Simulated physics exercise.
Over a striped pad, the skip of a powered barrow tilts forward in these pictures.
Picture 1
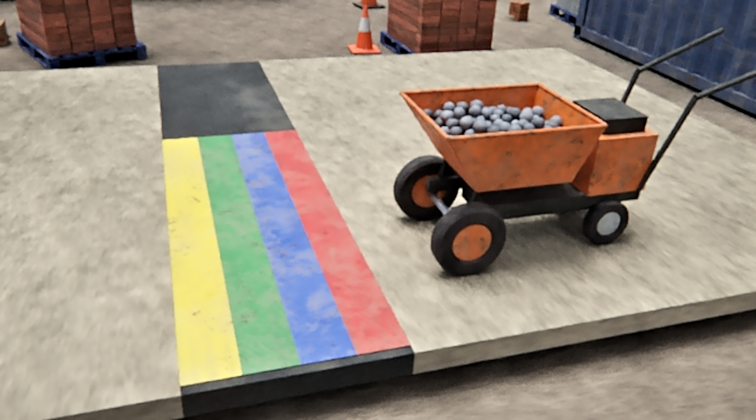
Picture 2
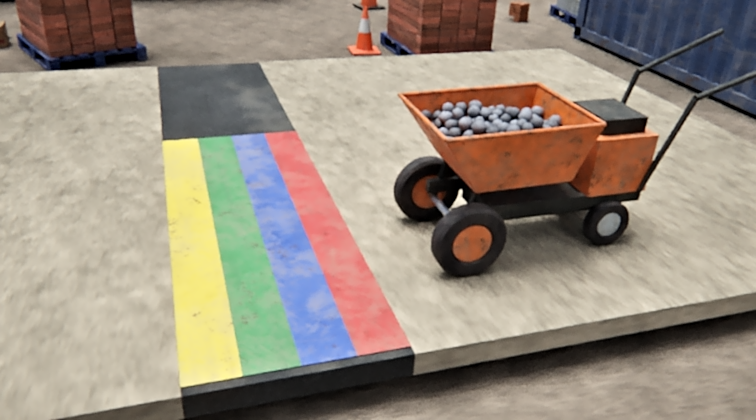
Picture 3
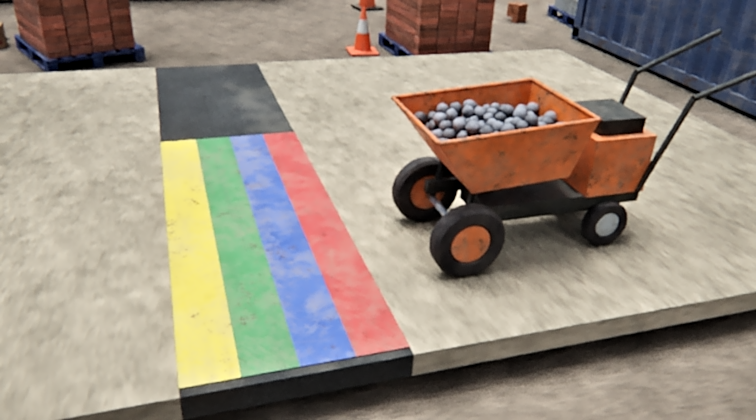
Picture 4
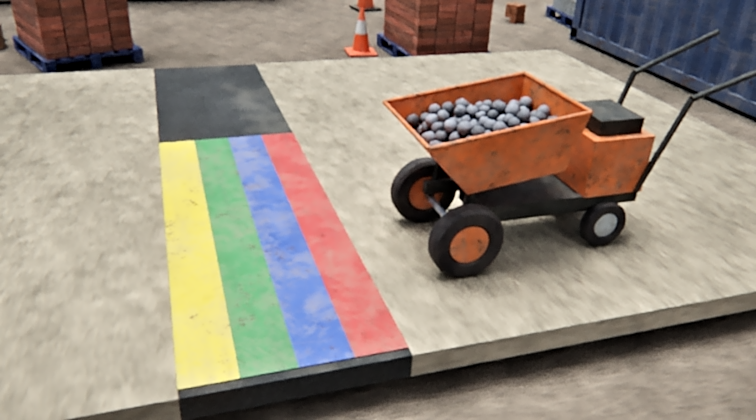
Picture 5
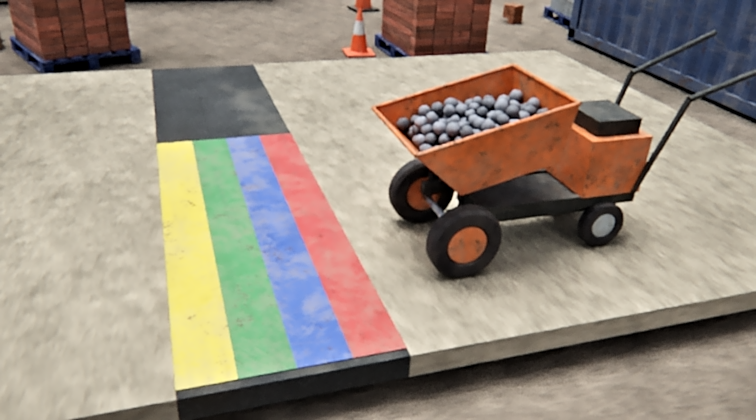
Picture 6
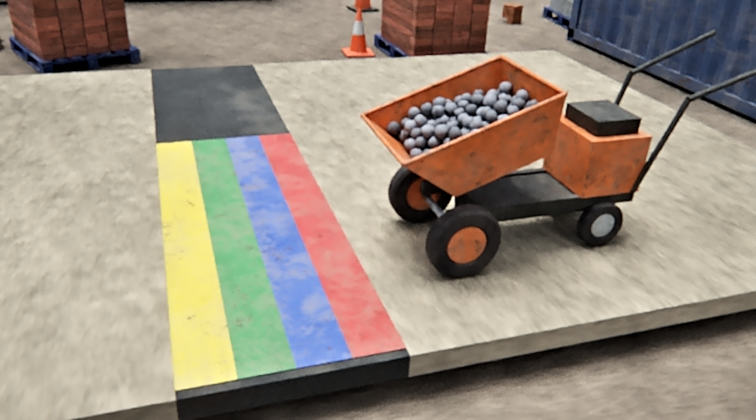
An orange skip on a small black-wheeled powered barrow, heaped with round grey cobbles, stands on a pale concrete slab in an outdoor yard, seen from slightly above. To its left lies a pad striped yellow, green, blue and red, with brick stacks, a traffic cone and a blue container behind. The skip starts level, then tilts steadily forward to the left, while the view shifts very slightly.
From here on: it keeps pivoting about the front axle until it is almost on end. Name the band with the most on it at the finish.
The blue one.
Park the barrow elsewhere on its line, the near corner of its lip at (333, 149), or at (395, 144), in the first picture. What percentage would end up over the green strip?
First try: Some 10 %; second try: 40 %.
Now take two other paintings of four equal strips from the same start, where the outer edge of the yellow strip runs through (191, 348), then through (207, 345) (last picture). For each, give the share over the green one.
20 and 20 in a hundred.
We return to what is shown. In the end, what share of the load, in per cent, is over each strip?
Shares by strip - red: 20 per cent; blue: 35 per cent; green: 20 per cent; yellow: 5 per cent.
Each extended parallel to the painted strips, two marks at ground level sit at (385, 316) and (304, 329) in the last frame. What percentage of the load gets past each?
About 80 percent, then about 40 percent.
Soon, skip tipped steeply; all in the skip.
A while on, skip tipped right over; most in the skip; a stray few over the red strip; a small part over the blue strip; a stray few falling.
Towards the end, skip tipped right over; about a third in the skip; a small part over the red strip; about a third over the blue strip; about a quarter over the green strip; a small part over the yellow strip.
Finally, skip tipped right over; about a quarter in the skip; about a quarter over the red strip; about a third over the blue strip; about a quarter over the green strip; a small part over the yellow strip; a stray few off the paint.
